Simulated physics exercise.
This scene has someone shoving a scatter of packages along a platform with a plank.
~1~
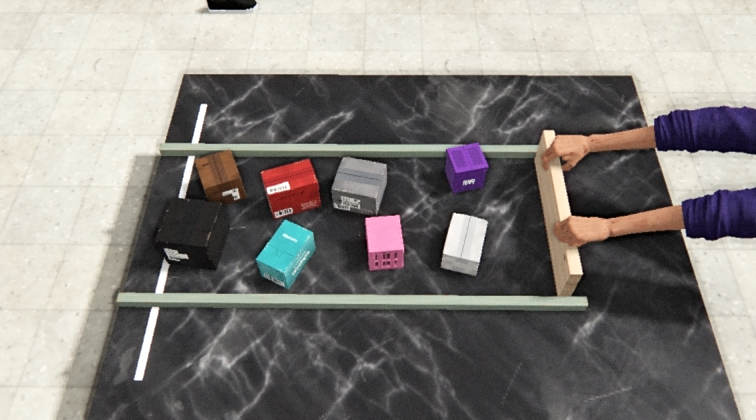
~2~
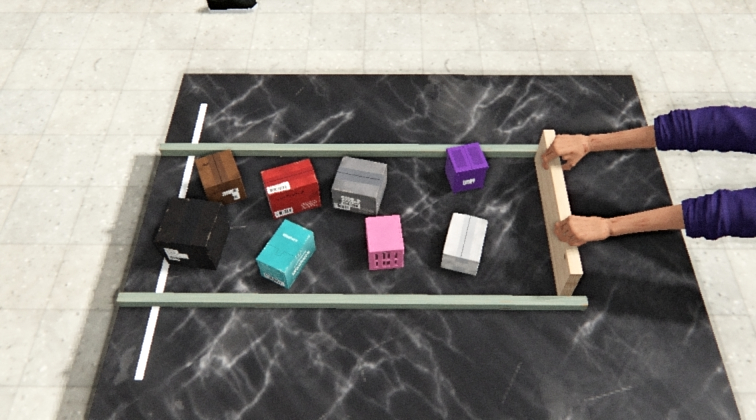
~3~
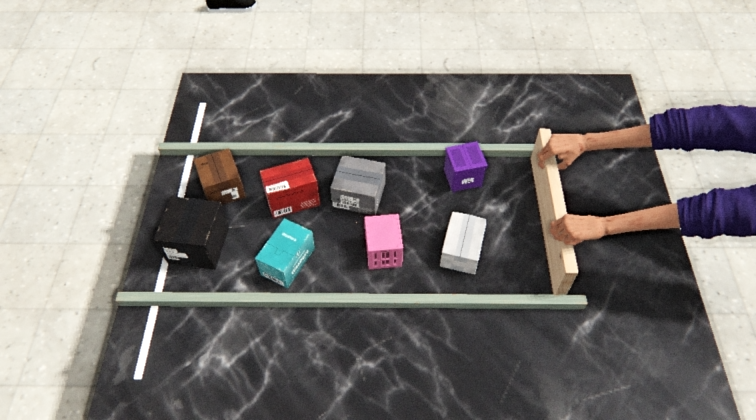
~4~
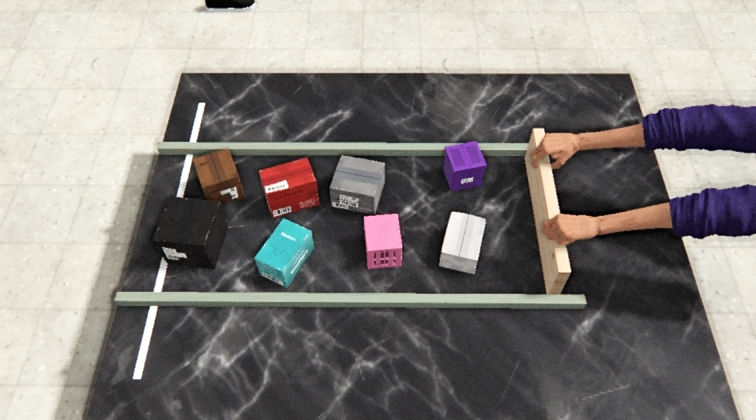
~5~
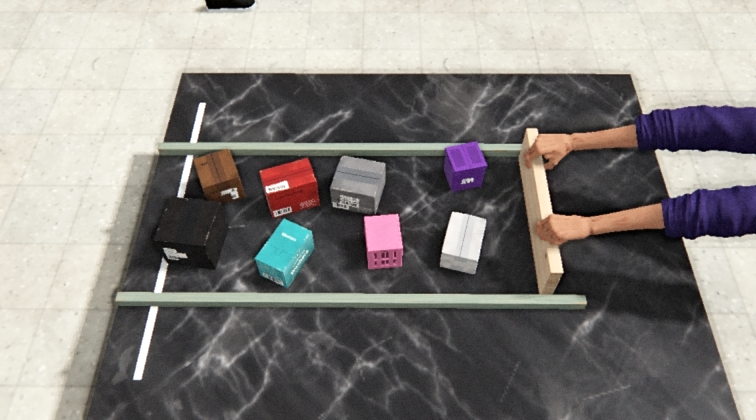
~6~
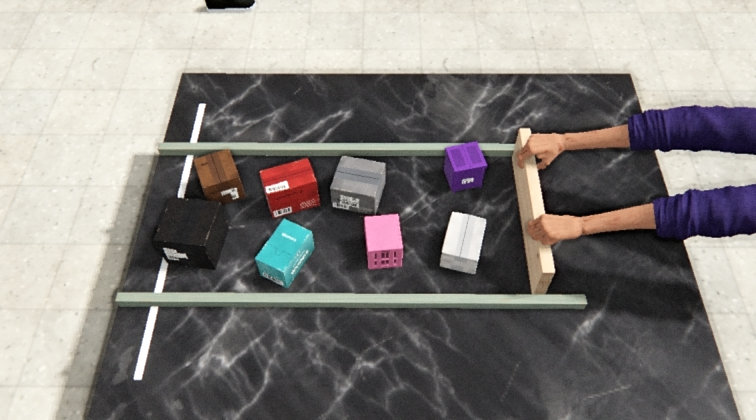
At the start, two hands in purple sleeves hold a wooden plank upright at the right of a scatter of colourful packages, between two pale green rails on a dark marbled board. The hands then slide the plank slightly left, narrowing the gap, while the packages stay still.
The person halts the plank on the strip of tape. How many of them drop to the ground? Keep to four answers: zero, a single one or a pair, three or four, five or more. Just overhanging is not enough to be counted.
Seems the ones that don't stay up number at least five, for sure.
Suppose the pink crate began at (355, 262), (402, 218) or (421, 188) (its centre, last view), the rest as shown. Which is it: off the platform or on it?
First it tips off, next it remains, and last it remains.
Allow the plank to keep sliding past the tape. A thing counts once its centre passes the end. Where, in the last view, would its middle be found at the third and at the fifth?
(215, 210), then (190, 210).
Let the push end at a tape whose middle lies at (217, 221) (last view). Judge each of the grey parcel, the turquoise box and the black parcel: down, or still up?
The grey parcel stays put, the turquoise box is gone, the black parcel is gone.
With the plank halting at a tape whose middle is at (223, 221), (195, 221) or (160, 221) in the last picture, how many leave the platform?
In order, 1, 4 and 6.
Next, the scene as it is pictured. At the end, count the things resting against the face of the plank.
The count comes out at 3.
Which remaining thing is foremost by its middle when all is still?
The grey parcel winds up nearest.
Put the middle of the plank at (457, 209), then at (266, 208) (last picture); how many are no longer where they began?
2 and 8.
A little later, none off yet; black parcel at rest near (193, 233); brown parcel at rest near (220, 179); red parcel at rest near (290, 189).
Next, none off yet; black parcel shifted about its own width near (157, 249); brown parcel shifted a little near (211, 174); red parcel shifted well along near (211, 211).
When it is over, the number that fall off is five or more; down, pink crate, turquoise box, red parcel, brown parcel and black parcel.
